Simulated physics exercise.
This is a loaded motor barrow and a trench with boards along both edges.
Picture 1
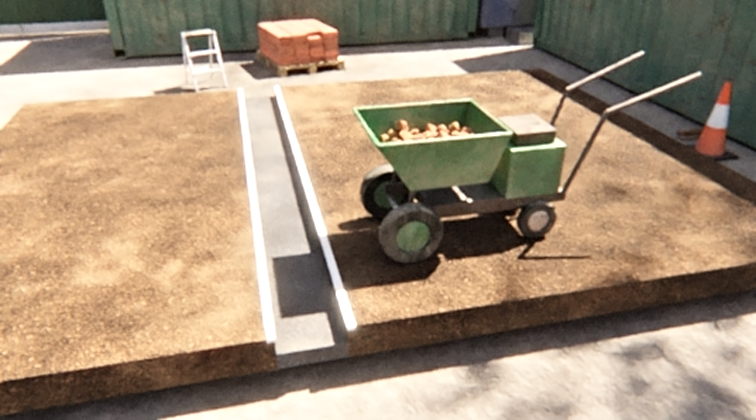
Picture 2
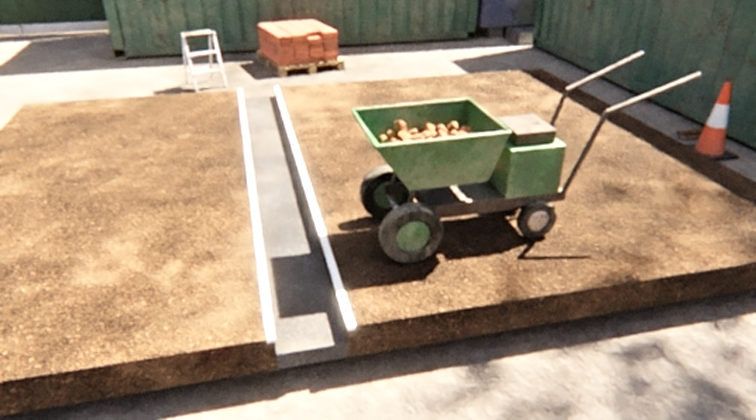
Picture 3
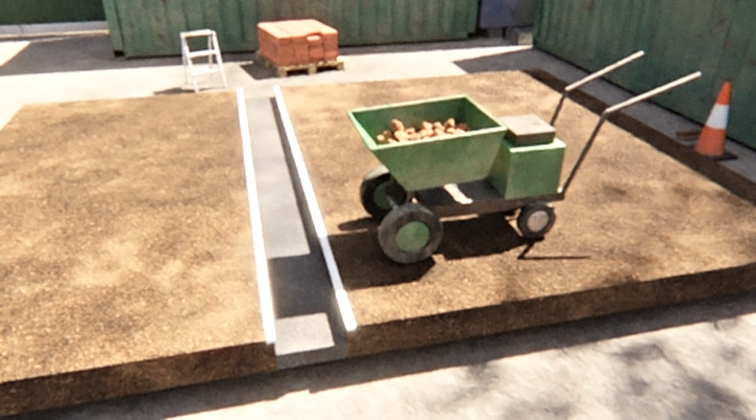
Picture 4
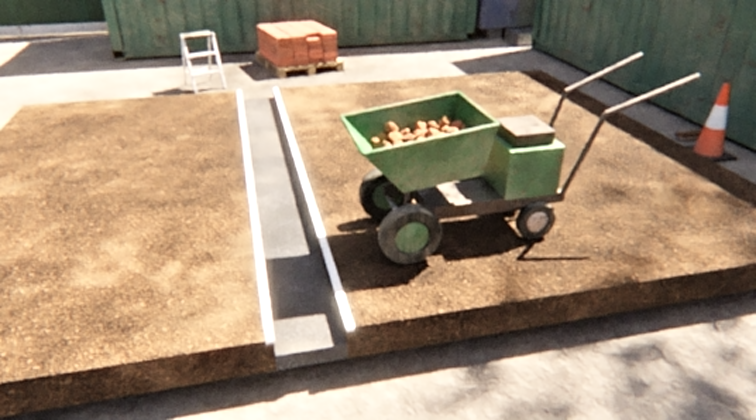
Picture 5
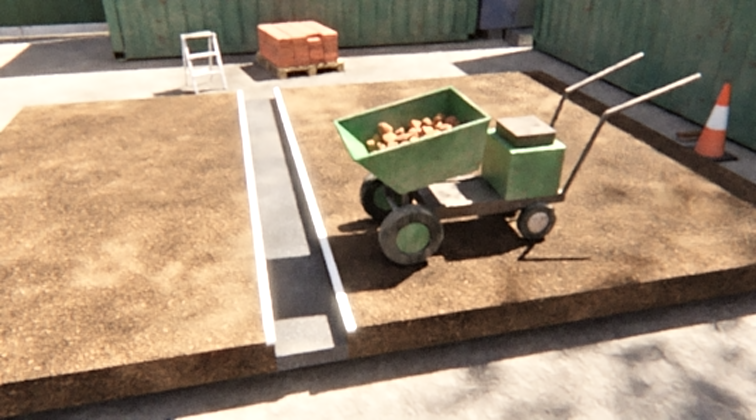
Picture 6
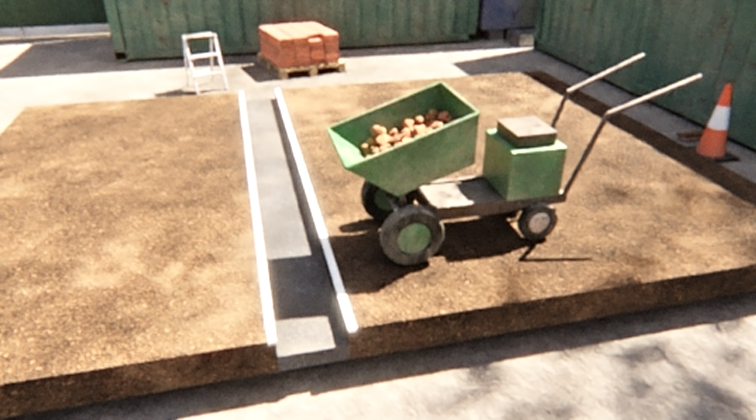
In a sunlit yard with green metal walls, a green motor barrow loaded with brown clods stands on bare soil, right of a shallow trench edged with pale boards. Its skip sits level at first, then gradually tilts forward to the left, ending clearly tipped with the load still inside, while the wheels stay put.
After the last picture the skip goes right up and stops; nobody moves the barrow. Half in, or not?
In the trench: Over half.
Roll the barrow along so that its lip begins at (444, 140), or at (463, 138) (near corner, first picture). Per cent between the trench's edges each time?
Near 40 % and 10 %.
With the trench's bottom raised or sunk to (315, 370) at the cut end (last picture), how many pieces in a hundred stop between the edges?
Some 100 per cent.
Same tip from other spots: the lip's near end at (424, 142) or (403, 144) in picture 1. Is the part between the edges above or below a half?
The first try: Over half. The second: The larger part.
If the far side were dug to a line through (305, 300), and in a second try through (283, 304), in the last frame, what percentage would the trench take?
About 10 and 60 per cent.
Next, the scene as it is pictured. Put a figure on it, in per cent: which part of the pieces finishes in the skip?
It comes to 10 per cent or so.
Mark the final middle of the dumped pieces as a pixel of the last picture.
Close to (285, 257).
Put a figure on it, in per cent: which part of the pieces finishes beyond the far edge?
About 10 per cent.
Just after the last frame, skip tipped steeply; every one in the skip.
A moment on, skip tipped steeply; the larger part in the skip; about a tenth in or heaped over the trench.
Further on, skip tipped right over; roughly a quarter in the skip; roughly two thirds in or heaped over the trench; about a tenth beyond it.
When it is over, skip tipped right over; about a tenth in the skip; the larger part in or heaped over the trench; about a tenth beyond it.
